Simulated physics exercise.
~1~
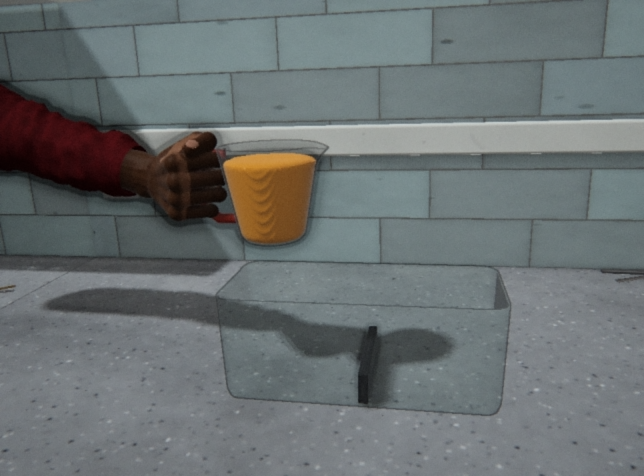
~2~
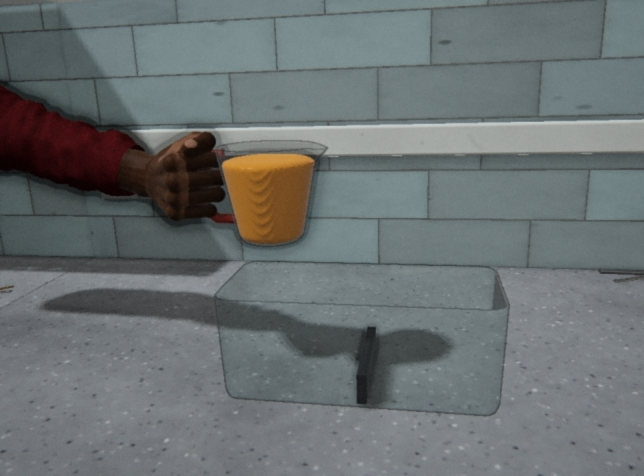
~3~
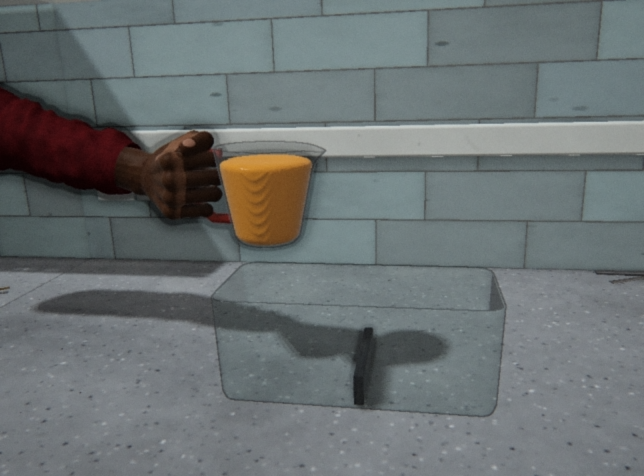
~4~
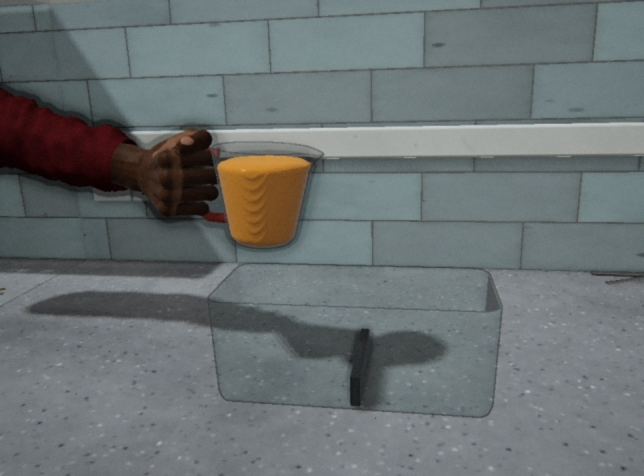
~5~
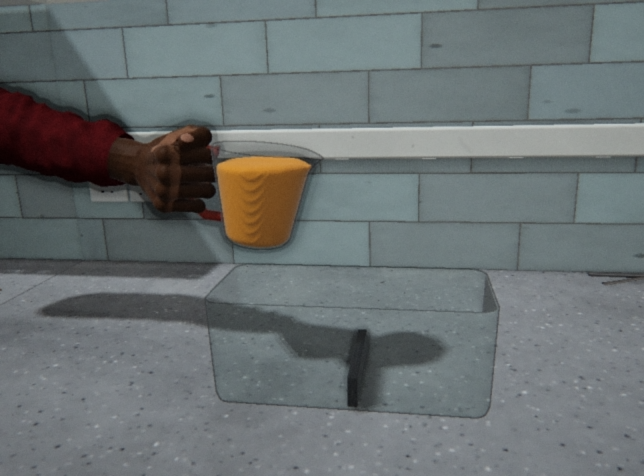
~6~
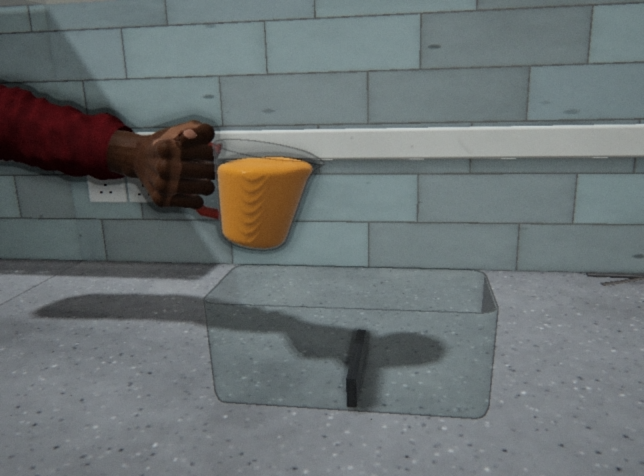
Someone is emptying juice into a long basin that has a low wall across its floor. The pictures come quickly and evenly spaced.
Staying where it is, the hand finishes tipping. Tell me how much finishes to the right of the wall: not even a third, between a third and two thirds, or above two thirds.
The share right of the wall does go past two thirds.
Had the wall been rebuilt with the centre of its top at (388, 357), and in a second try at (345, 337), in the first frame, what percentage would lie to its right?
Case 1: 50 %; case 2: 90 %.
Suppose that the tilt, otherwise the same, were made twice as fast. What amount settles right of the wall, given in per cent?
Near 50 %.
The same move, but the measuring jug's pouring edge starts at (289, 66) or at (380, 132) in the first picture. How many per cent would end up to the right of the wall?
55 % and 95 %.
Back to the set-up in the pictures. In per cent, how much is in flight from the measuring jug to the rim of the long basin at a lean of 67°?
Around 20 in a hundred, more or less.
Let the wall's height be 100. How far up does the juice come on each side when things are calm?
I'd put the left at about 20 and the right at about 60.
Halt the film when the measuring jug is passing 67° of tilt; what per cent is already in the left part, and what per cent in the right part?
Roughly 0 % on the left side and 10 % on the right side.
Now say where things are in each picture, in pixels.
In the first frame, it leans 0°; its right rim is at (329, 146); the juice meets the walls at (227, 160) and (317, 159); the long basin's rim runs from (232, 279) to (503, 288); the wall's top is at (368, 349).
In the second frame, it leans 0°; its right rim is at (328, 147); the juice meets the walls at (226, 160) and (316, 160).
In the third frame, it leans 2°; its right rim is at (326, 150); the juice meets the walls at (224, 160) and (313, 161).
In the fourth frame, it leans 4°; its right rim is at (324, 153); the juice meets the walls at (222, 161) and (311, 163).
In the fifth frame, it leans 7°; its right rim is at (324, 158); the juice meets the walls at (221, 162) and (312, 165).
In the sixth frame, it leans 11°; its right rim is at (325, 163); the juice meets the walls at (222, 164) and (314, 166).
A moment on, the measuring jug is tipped part way and 69 per cent is still to pour, 0 is left of the wall and 12 right of it.
Next, the measuring jug is tipped right over and 10 per cent is still to pour, 12 is left of the wall and 69 right of it.
Then the measuring jug is tipped right over and 0 per cent is still to pour, 23 is left of the wall and 76 right of it.
Later the measuring jug is tipped right over and 0 per cent is still to pour, 25 is left of the wall and 75 right of it.
In the end 25 per cent lies left of the wall, 75 right of it and 0 outside.
